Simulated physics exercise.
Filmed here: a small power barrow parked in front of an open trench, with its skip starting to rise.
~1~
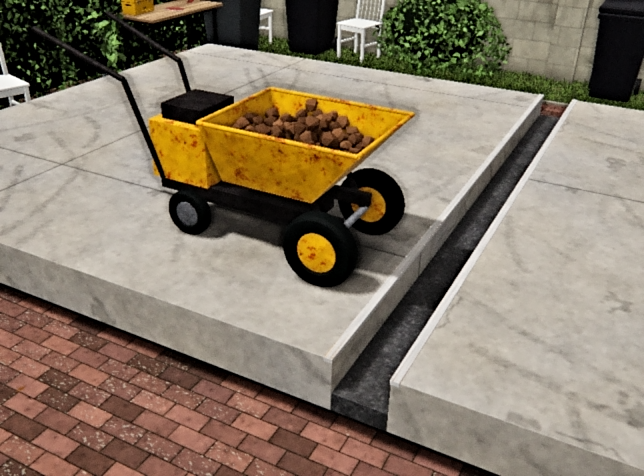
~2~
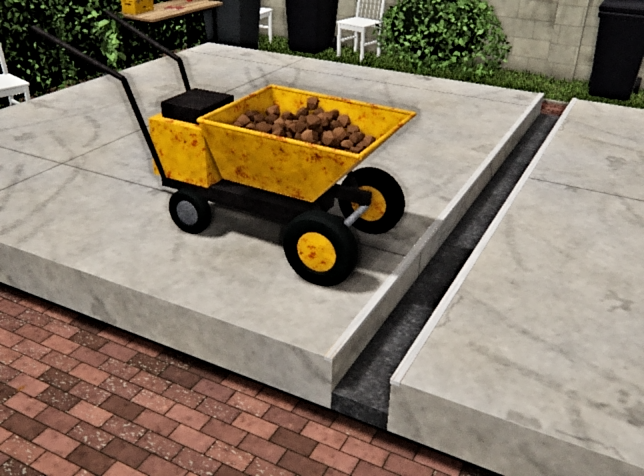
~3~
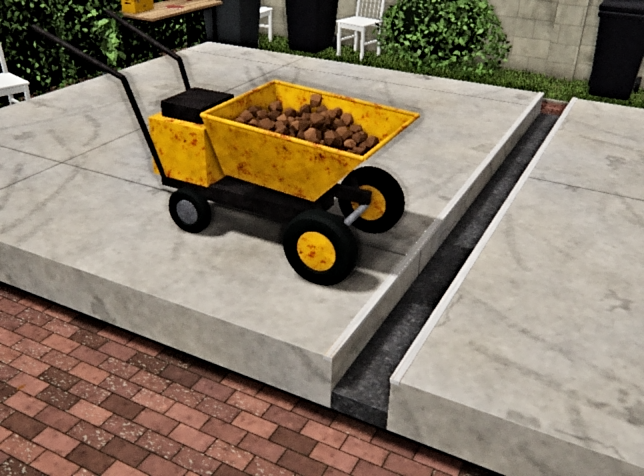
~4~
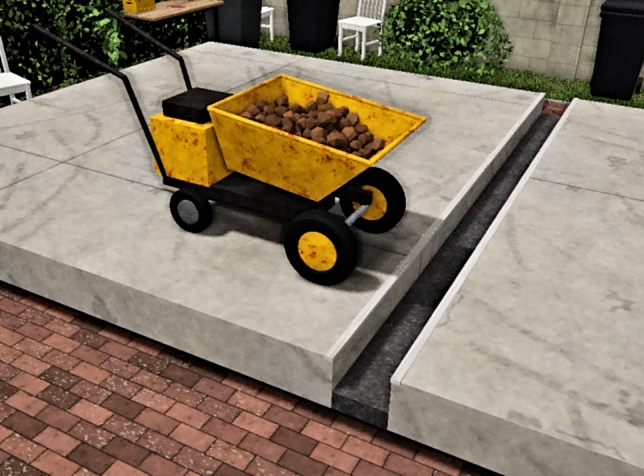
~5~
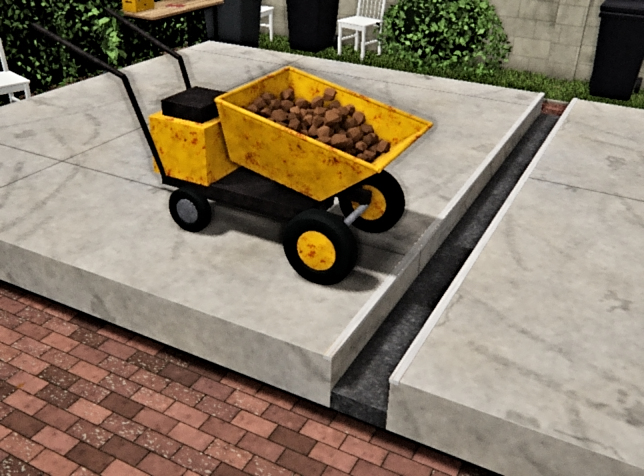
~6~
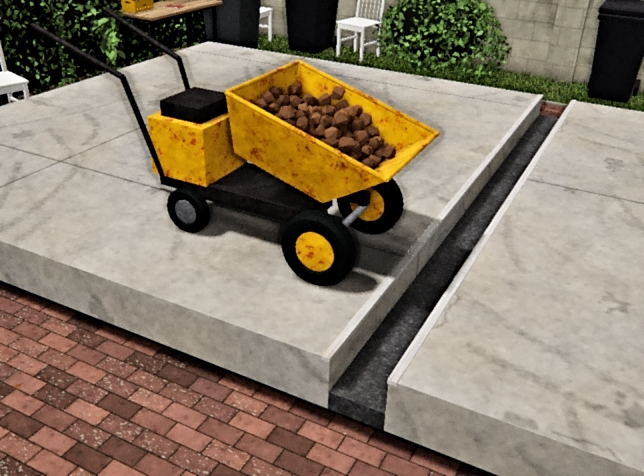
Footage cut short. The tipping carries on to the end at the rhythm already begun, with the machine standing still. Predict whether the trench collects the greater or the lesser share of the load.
The minority.
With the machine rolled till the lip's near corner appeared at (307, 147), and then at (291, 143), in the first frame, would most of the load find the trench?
Place one, the greater portion; place two, the greater portion.
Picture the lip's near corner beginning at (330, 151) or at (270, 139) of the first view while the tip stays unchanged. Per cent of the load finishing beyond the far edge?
Position 1: Near 40 %; position 2: Near 0 %.
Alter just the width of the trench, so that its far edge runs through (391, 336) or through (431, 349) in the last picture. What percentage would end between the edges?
For the first it's 0 per cent, for the second 40 per cent.
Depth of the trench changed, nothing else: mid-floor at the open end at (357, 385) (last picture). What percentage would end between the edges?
I'd guess close to 0 percent.
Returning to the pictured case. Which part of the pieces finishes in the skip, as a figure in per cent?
Roughly 15 per cent.
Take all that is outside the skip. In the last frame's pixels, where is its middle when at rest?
I'd place the middle at about (502, 292).
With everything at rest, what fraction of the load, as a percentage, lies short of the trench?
Roughly 0 per cent of the load.
Soon, skip tipped steeply; all in the skip.
A while on, skip tipped right over; most in the skip; about a quarter beyond it; a small part falling.
Towards the end, skip tipped right over; a small part in the skip; a stray few in or heaped over the trench; most beyond it.
Finally, skip tipped right over; a small part in the skip; a stray few in or heaped over the trench; most beyond it.
